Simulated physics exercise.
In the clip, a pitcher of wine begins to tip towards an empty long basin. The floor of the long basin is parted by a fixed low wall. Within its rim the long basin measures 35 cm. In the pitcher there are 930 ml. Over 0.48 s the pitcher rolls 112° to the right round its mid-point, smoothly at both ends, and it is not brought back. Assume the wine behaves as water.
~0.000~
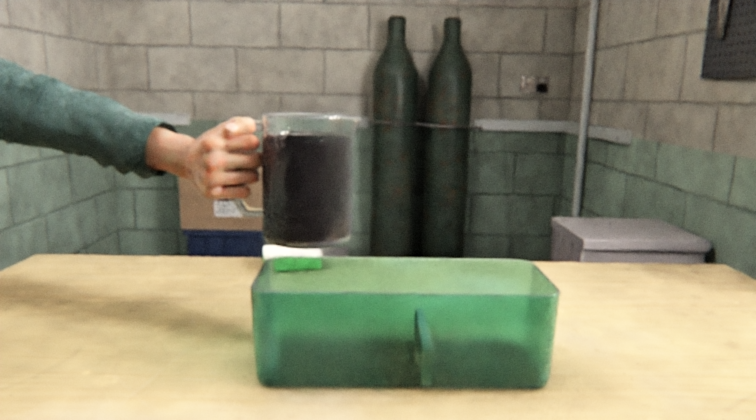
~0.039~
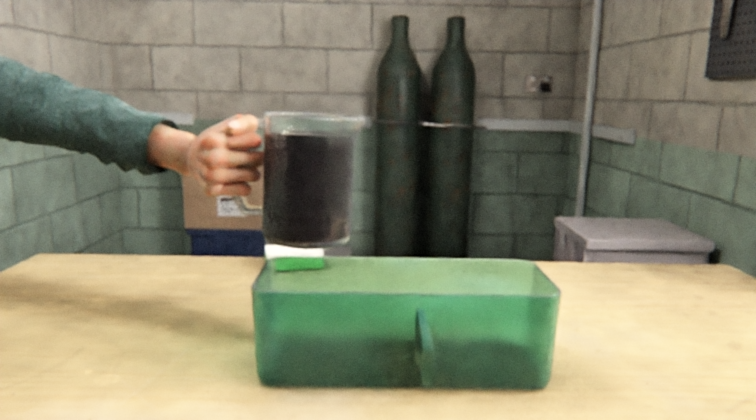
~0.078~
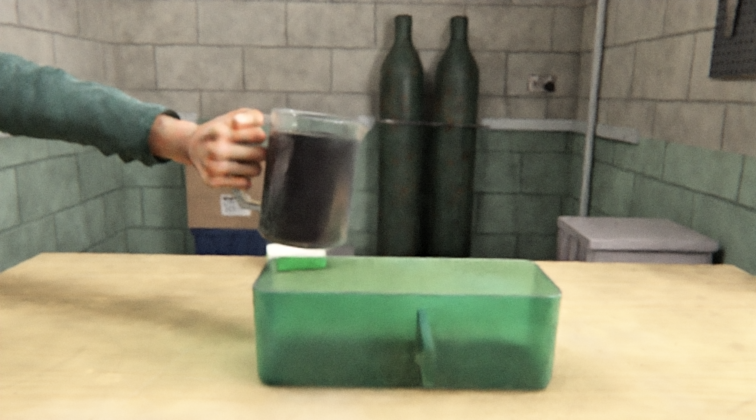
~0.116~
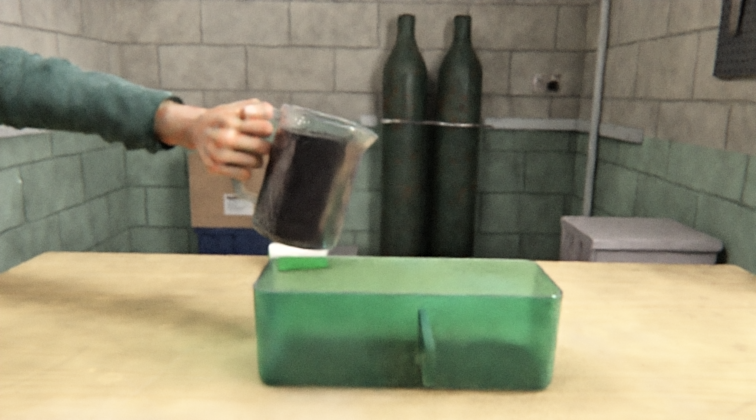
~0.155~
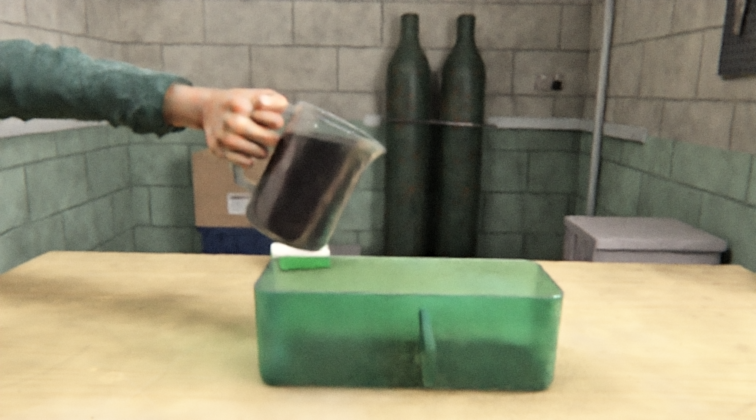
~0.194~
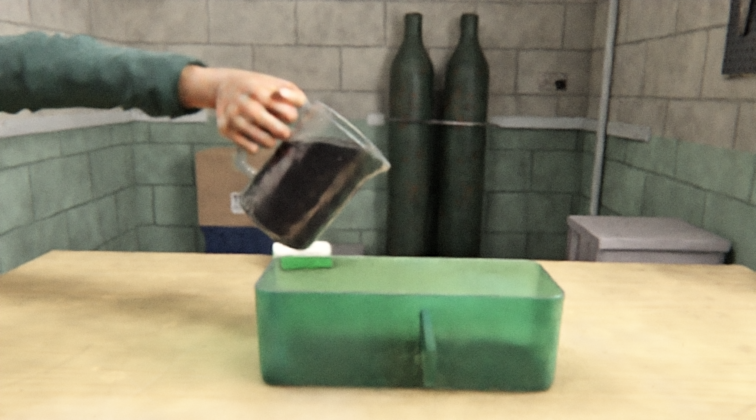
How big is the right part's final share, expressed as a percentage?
Some 34 per cent.
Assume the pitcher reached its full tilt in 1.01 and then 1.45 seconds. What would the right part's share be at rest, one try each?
Roughly 50 per cent the first time and 60 per cent the second.
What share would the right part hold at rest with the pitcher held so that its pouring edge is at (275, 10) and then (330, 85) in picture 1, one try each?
In order, 10 and 15 per cent.
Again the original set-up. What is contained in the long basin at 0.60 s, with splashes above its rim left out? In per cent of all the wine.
It works out near 68 per cent.
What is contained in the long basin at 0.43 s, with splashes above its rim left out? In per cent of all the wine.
The basin holds roughly 24 in a hundred parts at that moment.
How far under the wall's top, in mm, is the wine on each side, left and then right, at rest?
Left side: Around 22 mm. Right side: Around 28 mm.
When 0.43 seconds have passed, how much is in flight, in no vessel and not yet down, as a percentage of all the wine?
Around 20 percent.
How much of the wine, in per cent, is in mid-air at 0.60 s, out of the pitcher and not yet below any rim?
Close to 14 %.
By 0.43 s the tilt is 109° and 58 per cent is still to pour, 10 is left of the wall and 14 right of it.
By 0.60 s the tilt is 112° and 17 per cent is still to pour, 46 is left of the wall and 22 right of it.
By 0.78 s the tilt is 112° and 3 per cent is still to pour, 57 is left of the wall and 34 right of it.
By 0.98 s the tilt is 112° and 0 per cent is still to pour, 63 is left of the wall and 34 right of it.
At rest 63 per cent lies left of the wall, 34 right of it and 3 outside.
